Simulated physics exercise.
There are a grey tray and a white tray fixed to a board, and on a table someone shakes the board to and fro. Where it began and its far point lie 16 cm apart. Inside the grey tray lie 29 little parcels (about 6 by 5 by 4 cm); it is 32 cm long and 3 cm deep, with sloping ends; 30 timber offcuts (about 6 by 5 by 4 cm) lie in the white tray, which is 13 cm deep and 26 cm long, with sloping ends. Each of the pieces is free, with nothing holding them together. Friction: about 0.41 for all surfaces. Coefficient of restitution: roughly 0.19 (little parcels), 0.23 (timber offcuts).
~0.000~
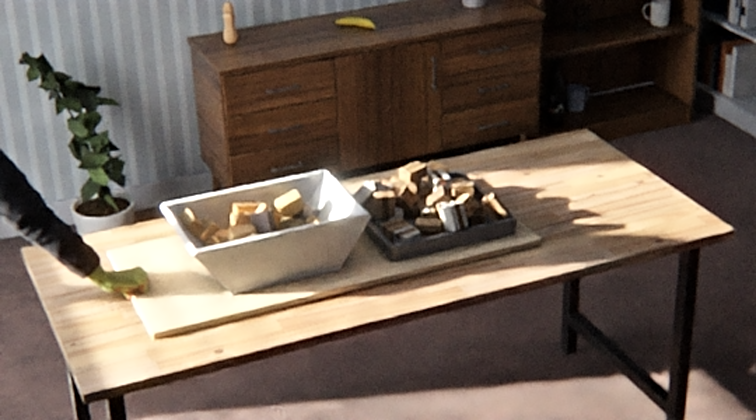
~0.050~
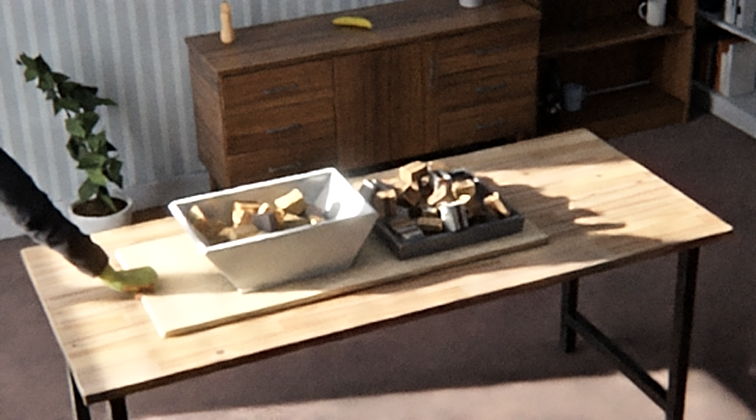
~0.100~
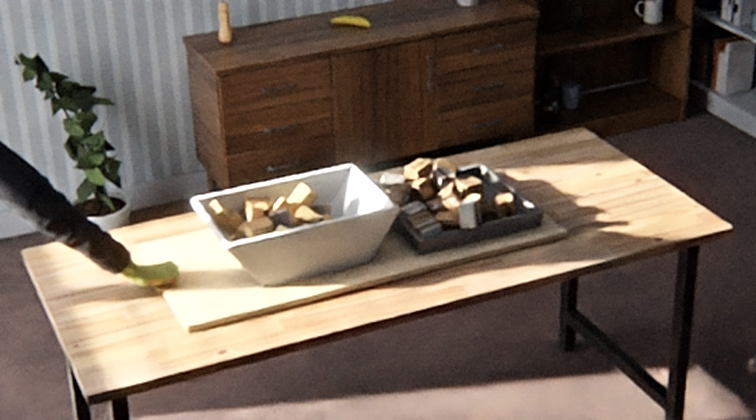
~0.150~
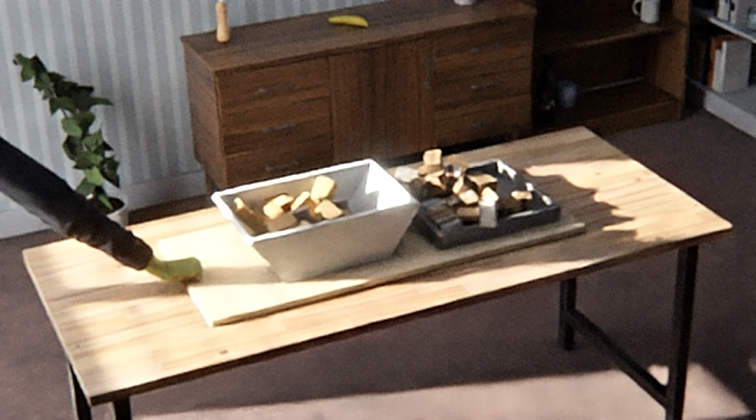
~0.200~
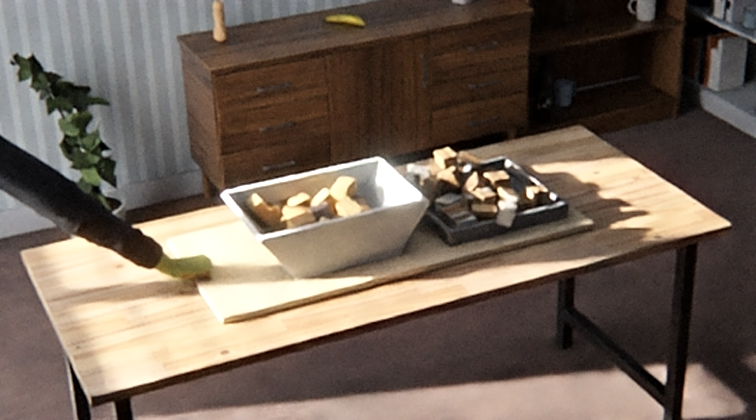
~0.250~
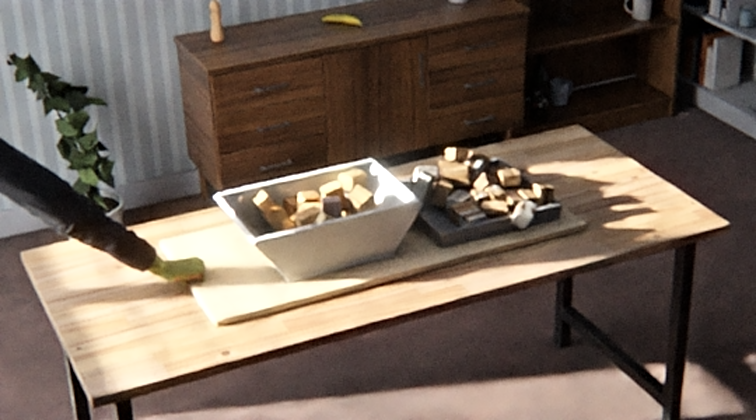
A gloved hand pushed a pale board to the right across a wooden table, carrying a white tray and a dark grey tray full of small blocks that jostled about, then drew it back slightly.
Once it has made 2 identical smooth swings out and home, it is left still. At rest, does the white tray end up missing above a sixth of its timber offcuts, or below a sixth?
Below a sixth.
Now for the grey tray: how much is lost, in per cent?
Grey tray - about 30 per cent.
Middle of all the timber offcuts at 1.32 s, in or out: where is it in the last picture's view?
I'd put it close to (256, 249).
After 0.42 s, grey tray 22 in, 7 out and white tray 30 in, 0 out.
After 0.64 s, grey tray 21 in, 8 out and white tray 30 in, 0 out.
After 0.93 s, grey tray 20 in, 9 out and white tray 30 in, 0 out.
When it is over (at 1.32 s), grey tray 20 in, 9 out and white tray 30 in, 0 out. Asked share, 0 of 30, 0 per cent.
